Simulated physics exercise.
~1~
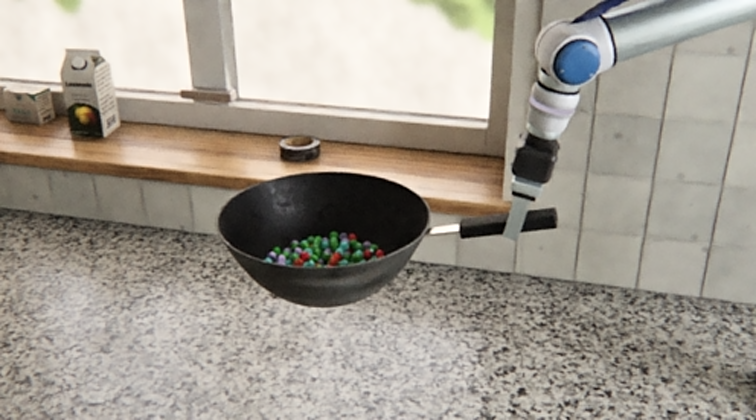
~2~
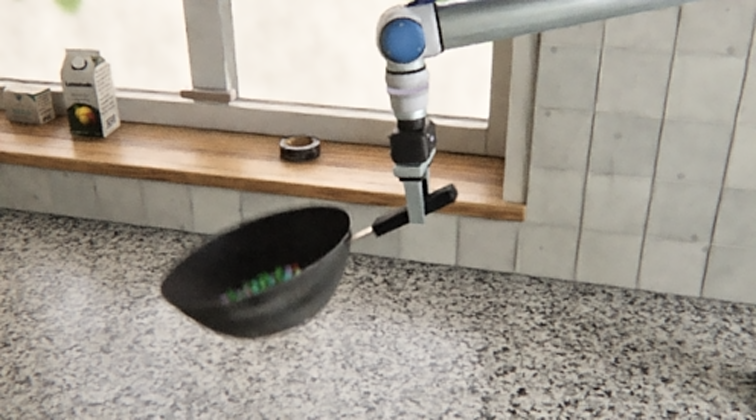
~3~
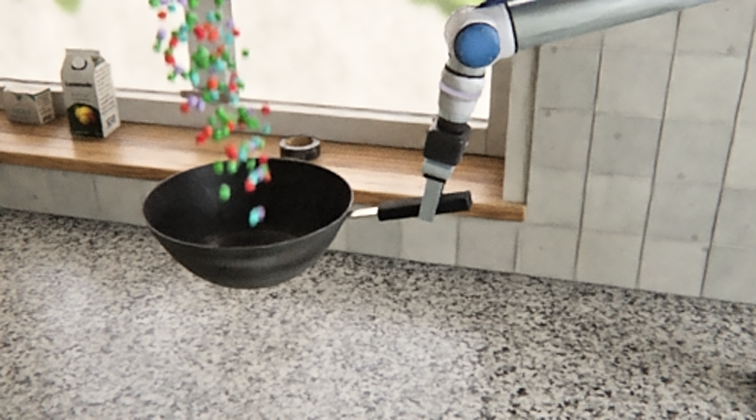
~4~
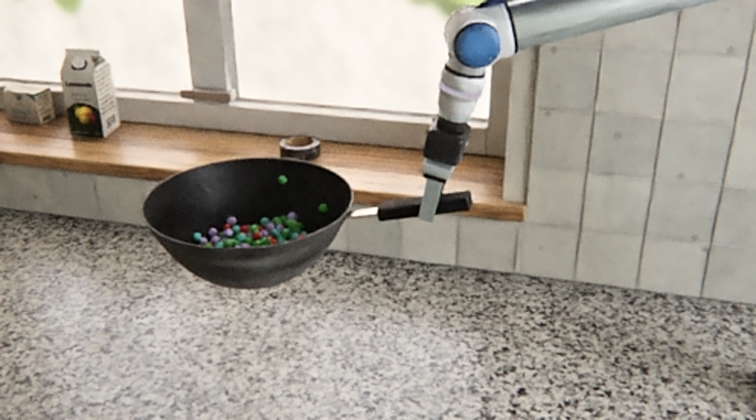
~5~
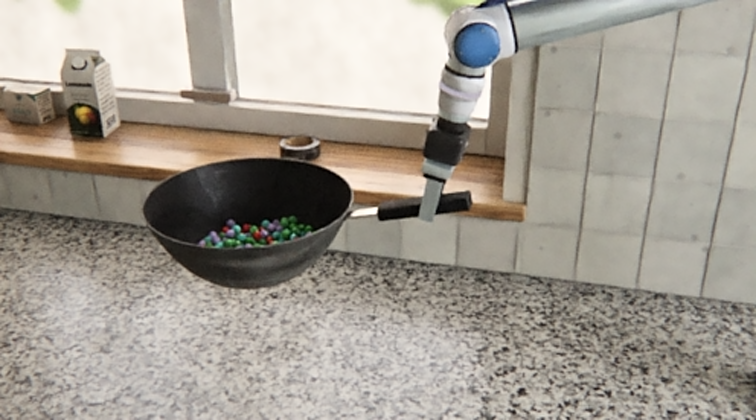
A robot arm held a black wok of small colourful balls above a speckled counter, swung it left and down while tipping it, then flicked the balls high into the air and caught them as they dropped back, ending with the wok level and still.
